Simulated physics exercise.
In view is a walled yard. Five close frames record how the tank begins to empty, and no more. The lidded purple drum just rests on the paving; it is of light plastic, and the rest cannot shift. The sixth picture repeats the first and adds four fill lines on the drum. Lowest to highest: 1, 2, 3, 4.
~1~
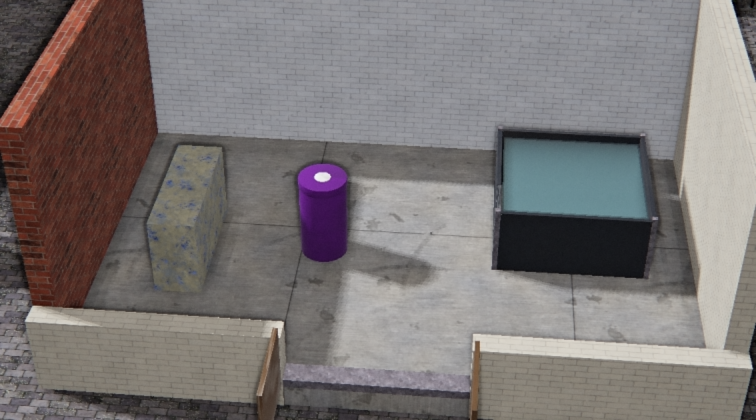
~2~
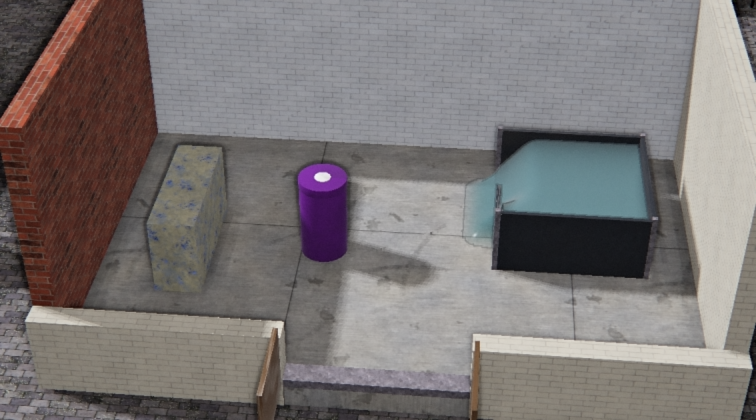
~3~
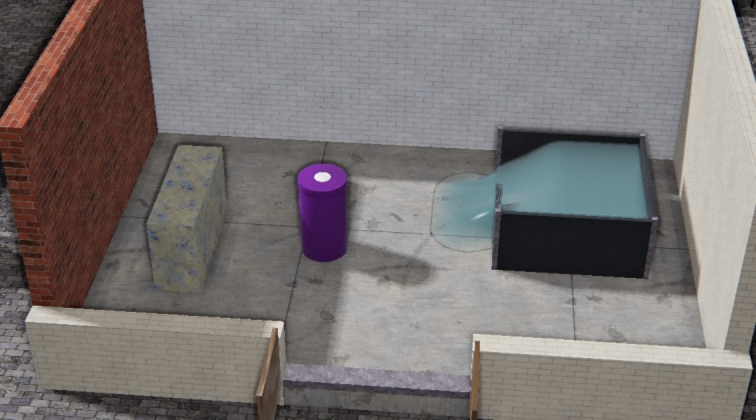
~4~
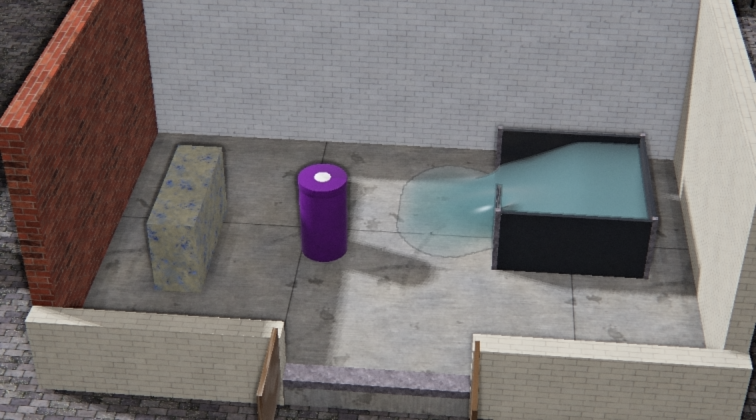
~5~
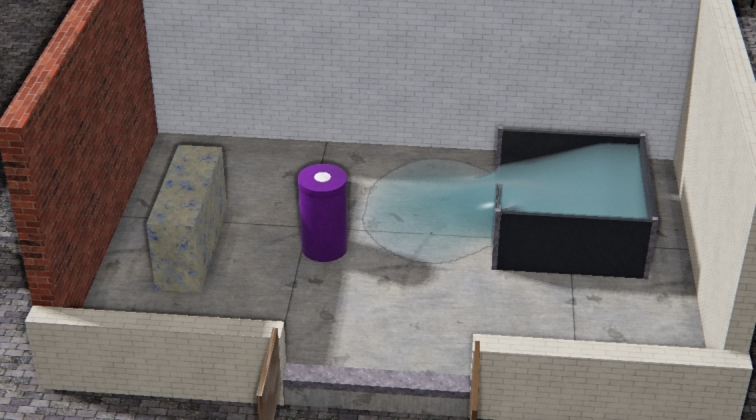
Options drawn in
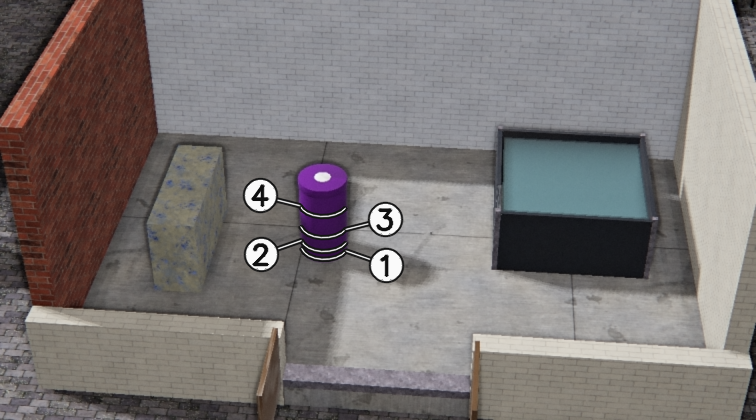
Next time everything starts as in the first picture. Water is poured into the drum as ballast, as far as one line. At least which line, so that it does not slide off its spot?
Take 3.
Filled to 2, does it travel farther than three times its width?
No, less.
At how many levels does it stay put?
Two of them.
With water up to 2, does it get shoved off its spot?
Yes, it does.
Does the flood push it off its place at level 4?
No, not at all.
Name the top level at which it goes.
2 it is.
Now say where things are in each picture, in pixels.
Lid of the purple drum at (323, 178); tank full, its middle at (573, 179); open gate at (378, 332), in the first picture.
In the second picture, 2 % of the ground under water, its edge towards the drum at (474, 230).
In the third picture, 4 % of the ground under water, its edge towards the drum at (440, 227).
In the fourth picture, 7 % of the ground under water, its edge towards the drum at (406, 225).
Lid of the purple drum at (323, 178); 10 % of the ground under water, its edge towards the drum at (382, 234), in the fifth picture.
In white, 1 at (321, 259); 2 at (321, 251); 3 at (321, 237); 4 at (320, 216); from the bottom up 1, 2, 3, 4.
For level 1, it is pushed about 4 times its own width away.
For level 2, it is pushed about its own width away.
For level 3, it does not move.
For level 4, it does not move.
